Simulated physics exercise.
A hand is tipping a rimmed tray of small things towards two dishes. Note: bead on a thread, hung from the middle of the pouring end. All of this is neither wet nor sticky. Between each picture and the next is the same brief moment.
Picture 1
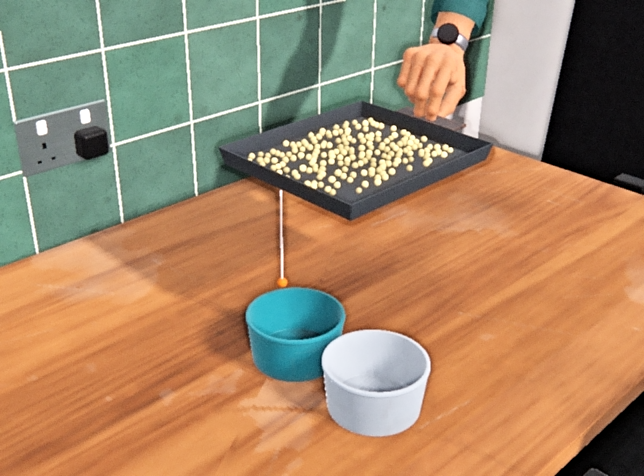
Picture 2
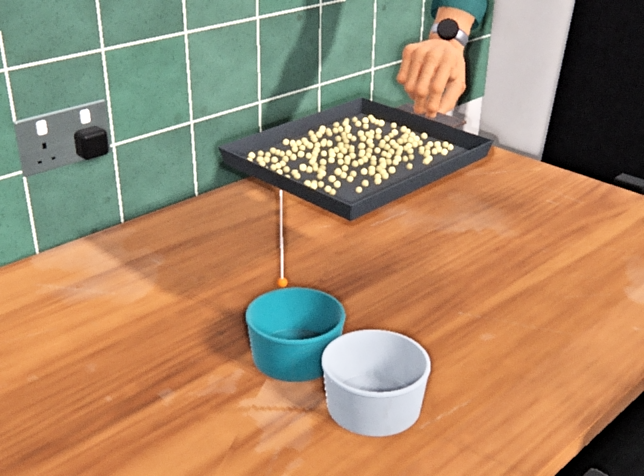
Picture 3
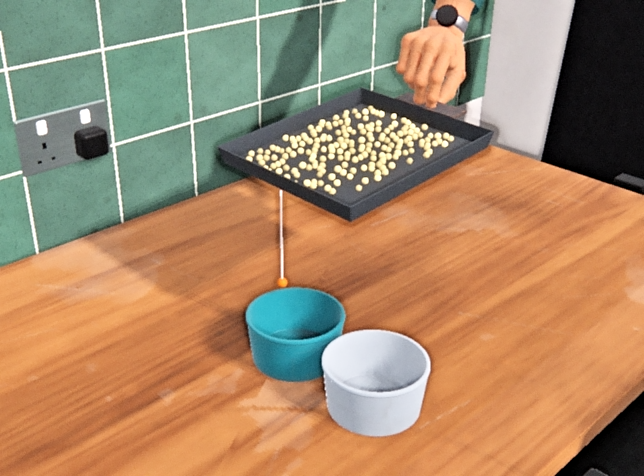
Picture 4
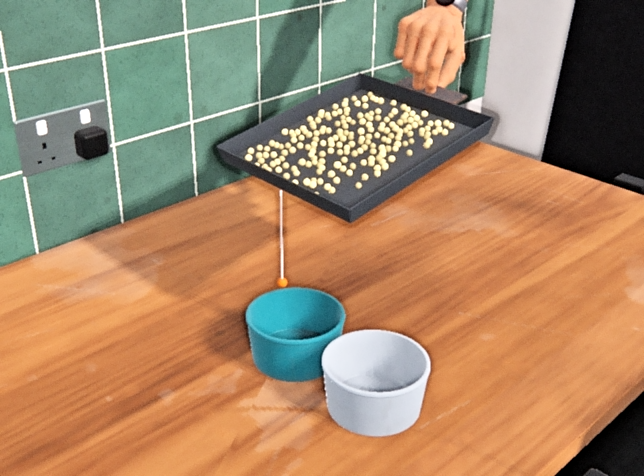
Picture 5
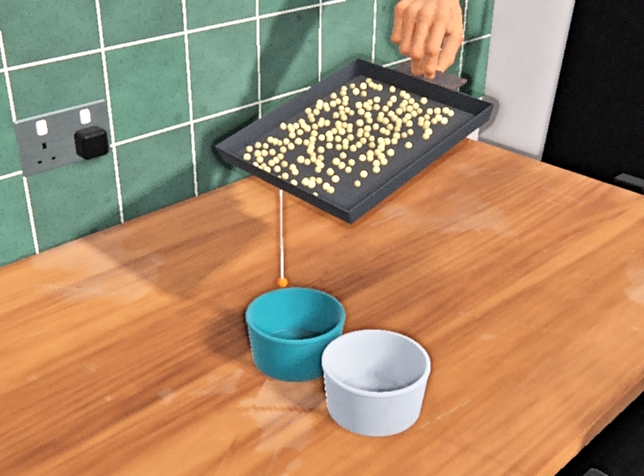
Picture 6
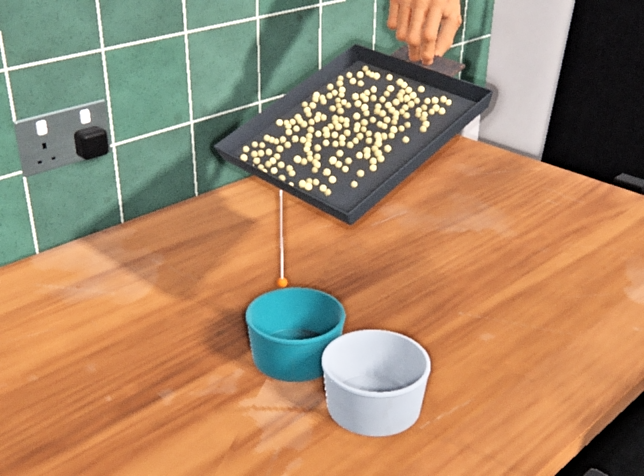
On a wooden kitchen counter, a hand raising the far end of a dark tray of small pale beans near two bowls.
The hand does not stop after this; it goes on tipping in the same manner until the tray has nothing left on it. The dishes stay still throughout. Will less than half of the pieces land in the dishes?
Mostly kept.
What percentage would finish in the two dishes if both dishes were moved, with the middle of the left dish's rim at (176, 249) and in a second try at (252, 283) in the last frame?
Roughly 10% on the first try and 60% on the second.
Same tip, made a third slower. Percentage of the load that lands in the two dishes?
I'd say 60 percent or thereabouts.
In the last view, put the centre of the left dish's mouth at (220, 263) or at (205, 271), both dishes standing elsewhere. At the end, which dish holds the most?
First place: The rightmost one; second place: The rightmost one.
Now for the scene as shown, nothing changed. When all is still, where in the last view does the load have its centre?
Somewhere around (286, 361) in the final view.
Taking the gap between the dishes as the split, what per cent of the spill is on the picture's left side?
Roughly 100 %.
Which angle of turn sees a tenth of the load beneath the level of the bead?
Approx. 95° from level.
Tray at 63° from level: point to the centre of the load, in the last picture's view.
I'd put it at about (295, 187).
Soon after the last picture, tray tipped steeply; nearly all on the tray; a stray few in the left dish; a small part in the air.
A little later, tray tipped past a quarter turn; about half on the tray; a stray few in the right dish; a small part in the left dish; a small part outside both; about a third in the air.
Later still, tray tipped past a quarter turn; a small part in the right dish; about half in the left dish; about a third outside both.
At rest, tray tipped past a quarter turn; a small part in the right dish; about half in the left dish; about a third outside both.
